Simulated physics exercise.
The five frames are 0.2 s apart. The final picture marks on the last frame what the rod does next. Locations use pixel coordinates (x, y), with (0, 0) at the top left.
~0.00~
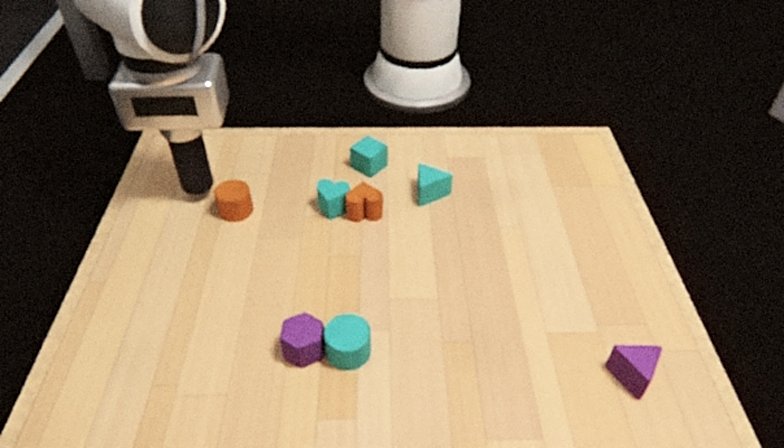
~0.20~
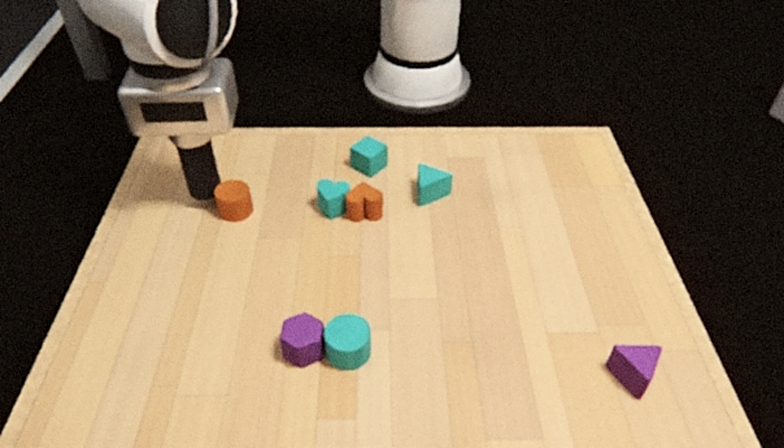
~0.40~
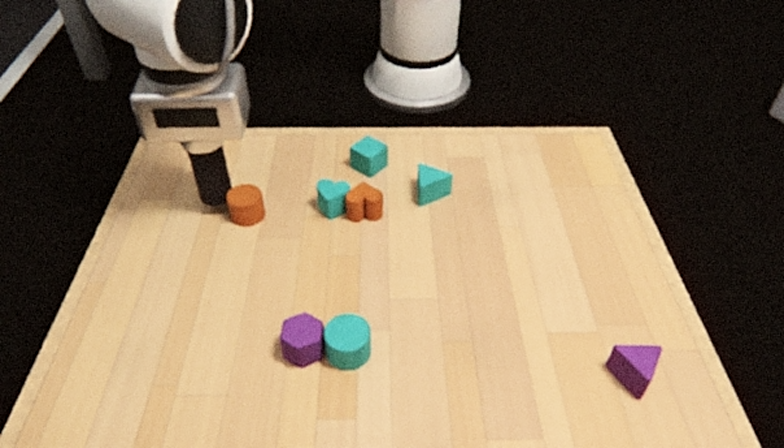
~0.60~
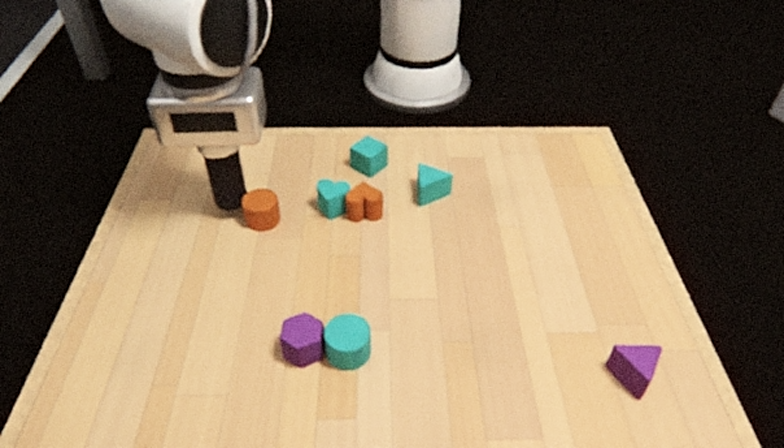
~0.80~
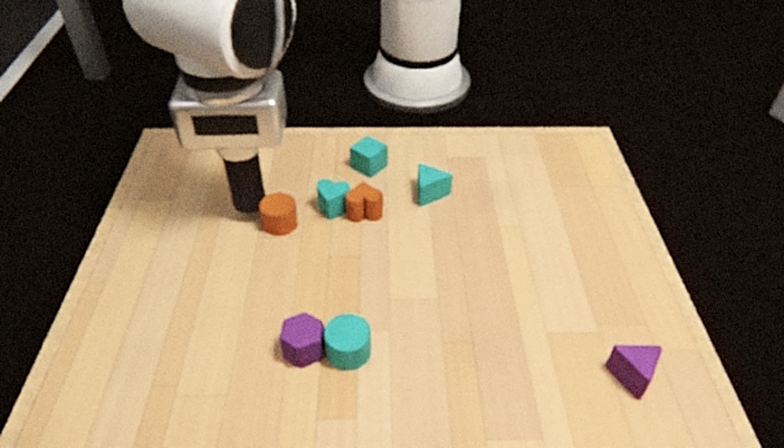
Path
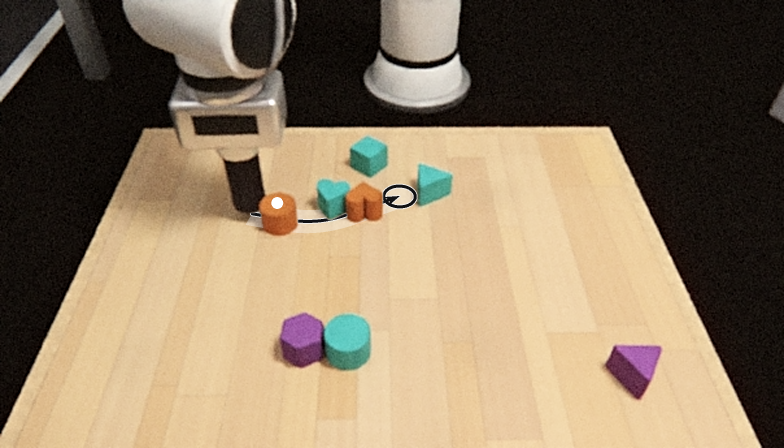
Robot arm with a dark rod moving up to an orange cylinder and nudging it rightward across a wooden table of coloured blocks.
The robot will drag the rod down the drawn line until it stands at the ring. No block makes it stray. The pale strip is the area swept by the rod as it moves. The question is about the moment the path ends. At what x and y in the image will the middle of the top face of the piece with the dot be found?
So, by the moment the path ends, you'll find the top centre of the piece with the dot at (336, 222).
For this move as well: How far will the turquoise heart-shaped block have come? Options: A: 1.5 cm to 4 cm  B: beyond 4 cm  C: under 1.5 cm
My answer is option B.
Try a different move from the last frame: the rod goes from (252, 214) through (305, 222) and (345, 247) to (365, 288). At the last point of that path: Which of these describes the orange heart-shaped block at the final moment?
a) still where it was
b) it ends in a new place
The correct letter is a.
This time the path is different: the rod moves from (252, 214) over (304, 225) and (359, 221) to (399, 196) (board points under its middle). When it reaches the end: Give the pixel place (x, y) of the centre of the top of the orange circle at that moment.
I think it will end close to (349, 230).
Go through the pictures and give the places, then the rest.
The first frame shows lower end of the rod at (198, 185), tops of blocks, orange circle at (232, 190), turquoise heart-shaped block at (332, 188), orange heart-shaped block at (364, 192), turquoise triangular block at (431, 174).
The second frame shows rod at (206, 190), blocks as before.
The third frame shows rod at (217, 196), orange circle at (244, 194).
The fourth frame shows rod at (232, 200), orange circle at (259, 199).
The fifth frame shows rod at (250, 203), orange circle at (277, 203), turquoise heart-shaped block at (332, 188), orange heart-shaped block at (364, 192), turquoise triangular block at (431, 174).
The drawn path runs from (252, 214) by way of (303, 221) and (354, 212) to (400, 196); the dot is on the orange circle.
On the path given first. One third of the way, rod at (302, 211); orange circle at (323, 218).
Two thirds of the way, rod at (354, 201); orange circle at (336, 222); turquoise heart-shaped block at (358, 172), turned 60° anticlockwise; orange heart-shaped block at (389, 188).
At the end, rod at (400, 186); orange circle at (336, 222); turquoise heart-shaped block at (362, 167), turned 85° anticlockwise; orange heart-shaped block at (434, 182), turned 50° clockwise; turquoise triangular block at (458, 172), turned 25° anticlockwise.
